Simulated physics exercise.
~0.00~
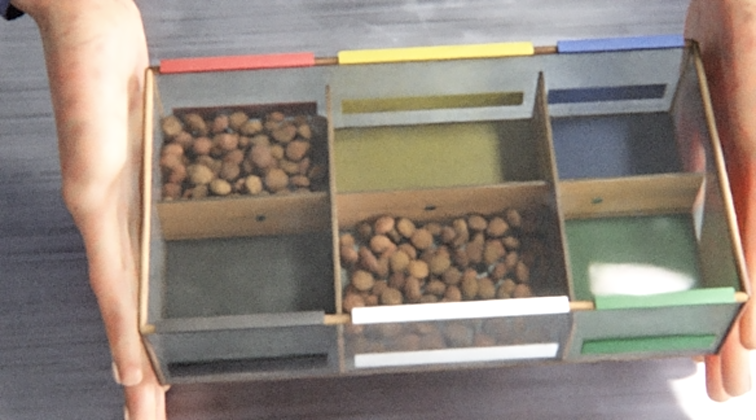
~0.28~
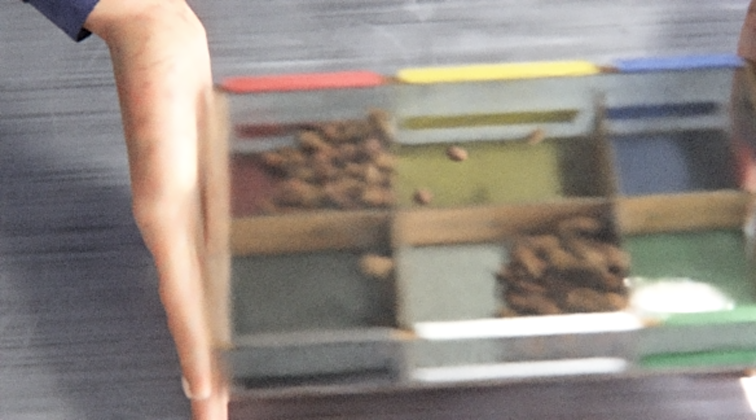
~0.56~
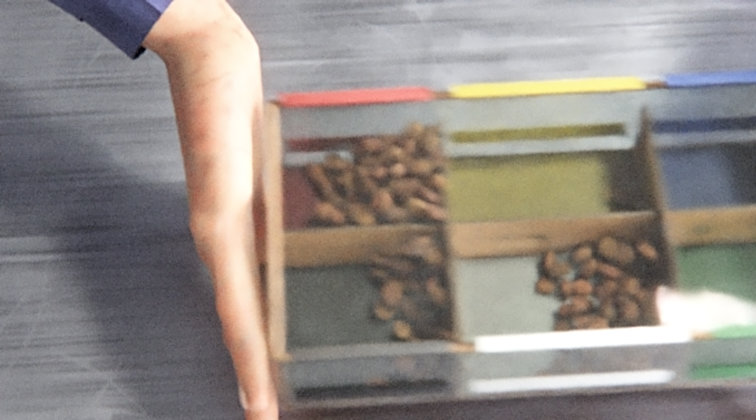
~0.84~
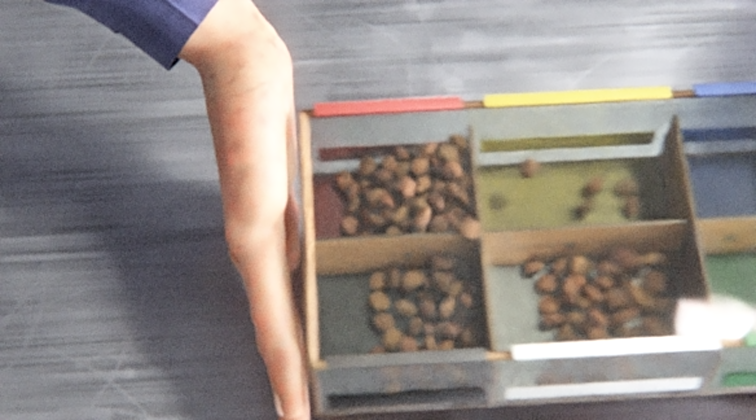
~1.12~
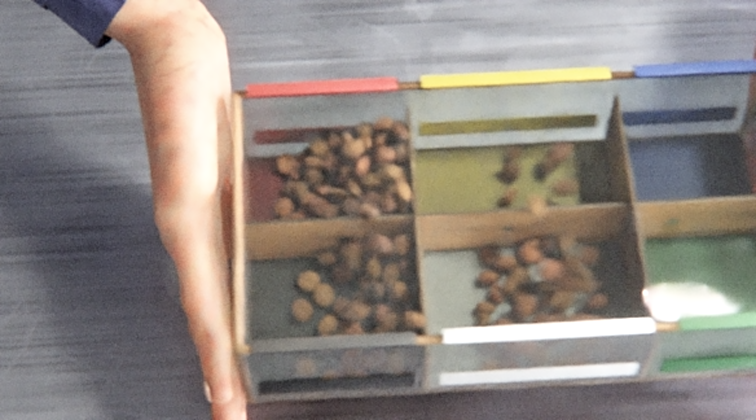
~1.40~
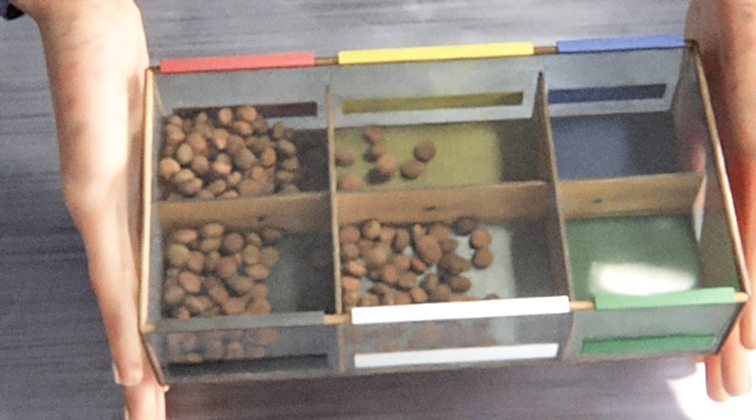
A clear-lidded box of brown kibble is held level by two hands above a streaked grey surface, seen from above. Its six compartments carry red, yellow and blue strips along the back and black, white and green ones along the front, with kibble at first only in the red and white sections. The hands slide the box to the right, and pieces scatter into the black and yellow sections. They then bring it back left to where it began. It ends still, with red fullest, black and white partly filled, a few pieces in yellow, and blue and green empty.
